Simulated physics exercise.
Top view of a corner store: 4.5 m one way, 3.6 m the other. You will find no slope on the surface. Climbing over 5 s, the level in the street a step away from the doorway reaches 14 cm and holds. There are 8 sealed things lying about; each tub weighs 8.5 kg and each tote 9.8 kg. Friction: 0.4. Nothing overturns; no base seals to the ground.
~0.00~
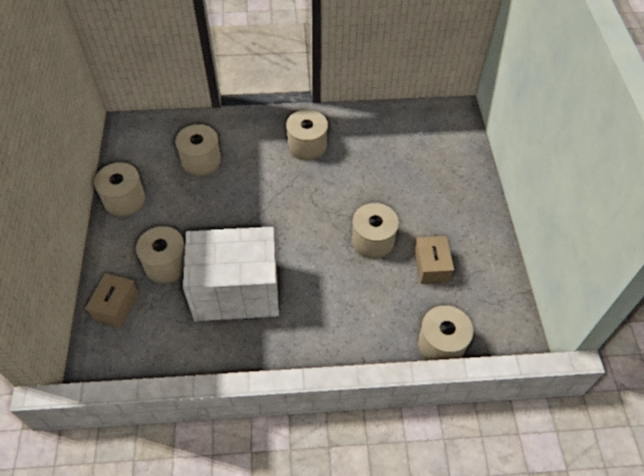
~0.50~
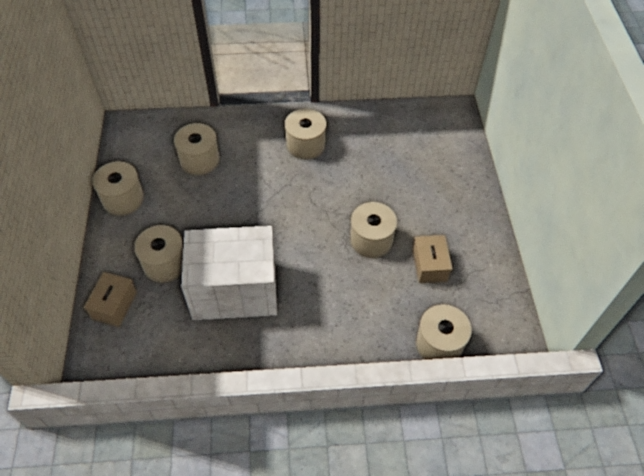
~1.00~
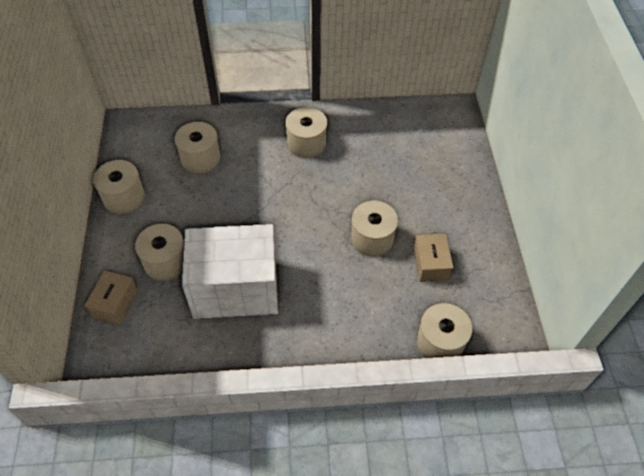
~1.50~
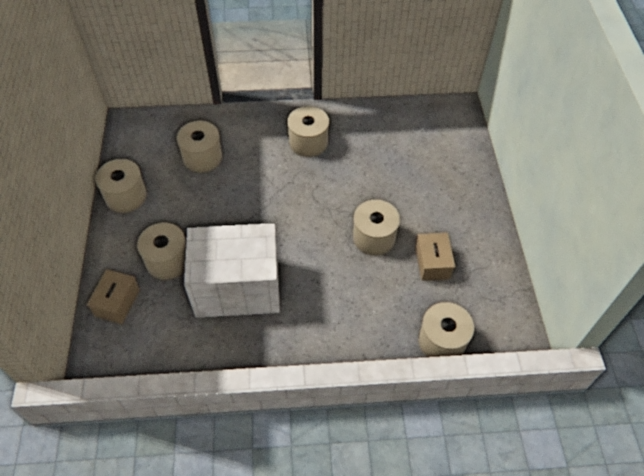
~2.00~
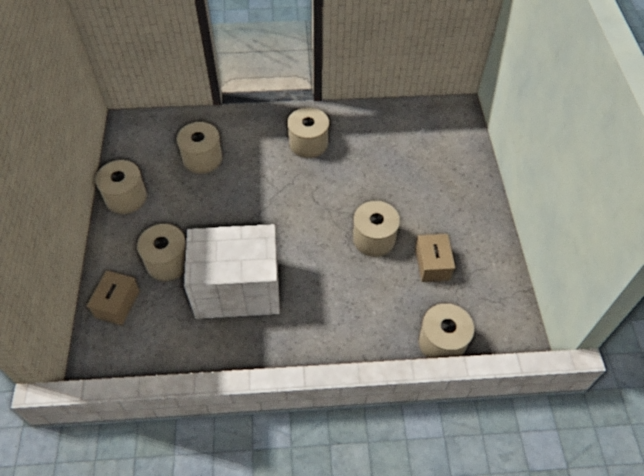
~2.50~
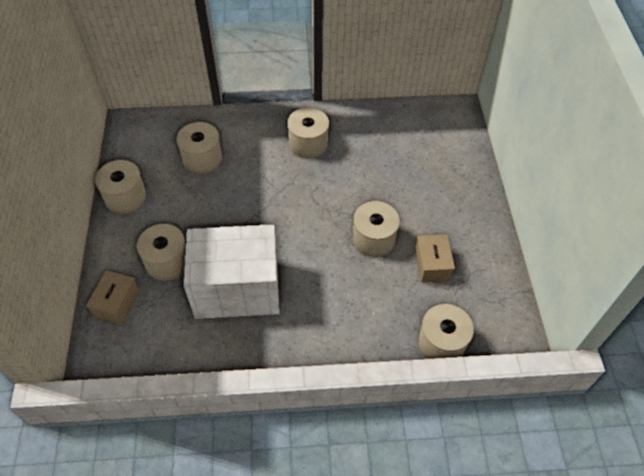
A corner store room with a grey floor, tan tiled walls, a pale green wall at right and a low white wall in front is seen from high above. Six beige tubs with dark round tops and two small brown boxes stand around a white tiled block left of centre. The objects stay still while the view shifts very slightly and the paving outside changes from pinkish to blue-grey.
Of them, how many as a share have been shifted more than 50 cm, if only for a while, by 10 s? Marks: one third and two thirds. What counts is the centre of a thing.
Not many move that far, less than a third.
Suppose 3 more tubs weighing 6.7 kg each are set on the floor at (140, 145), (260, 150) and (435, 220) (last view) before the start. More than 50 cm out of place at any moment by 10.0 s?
In turn: Within the mark, beyond the mark, within the mark.
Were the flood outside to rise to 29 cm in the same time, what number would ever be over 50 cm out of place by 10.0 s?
I count 8 of them in that case.
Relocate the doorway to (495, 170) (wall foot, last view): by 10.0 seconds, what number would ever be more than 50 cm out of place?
The answer would then be 1.
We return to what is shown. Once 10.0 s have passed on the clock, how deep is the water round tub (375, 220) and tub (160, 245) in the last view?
3 and 4 cm.
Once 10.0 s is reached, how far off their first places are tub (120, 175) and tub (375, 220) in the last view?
First 0 cm, then 0 cm.
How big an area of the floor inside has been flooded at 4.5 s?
At that time the wet patch spans about 2.5 m2.
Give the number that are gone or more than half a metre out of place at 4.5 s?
I make it 0 by then.
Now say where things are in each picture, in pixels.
The first frame shows a tub at (448, 328), on the bottom; a tub at (307, 125) rests on the ground; 0.0 m2 under water; 0 of 8 have shifted.
The second frame shows a tub at (446, 327) rests on the ground; a tub at (306, 124), on the bottom; 0.0 m2 under water; 0 of 8 have shifted.
The third frame shows a tub at (447, 326) rests on the ground; a tub at (306, 122) rests on the ground; water covers 0.0 m2; 0 of 8 have shifted.
The fourth frame shows a tub at (449, 325), on the bottom; a tub at (308, 121), on the bottom; 0.0 m2 under water; 0 of 8 have shifted.
The fifth frame shows a tub at (449, 326), on the bottom; a tub at (308, 122), on the bottom; water covers 0.0 m2; 0 of 8 have shifted.
The sixth frame shows a tub at (448, 327), on the bottom; a tub at (308, 122) rests on the ground; water covers 0.0 m2; 0 of 8 have shifted.
After 3.5 s 0 of 8 are over 50 cm from their spots; 0 afloat.
After 4.5 s 0 of 8 are over 50 cm from their spots; 0 afloat.
After 7.0 s 1 of 8 are over 50 cm from their spots; 0 afloat.
After 10.0 s 1 of 8 are over 50 cm from their spots, and 1 have been at some point; 1 afloat.
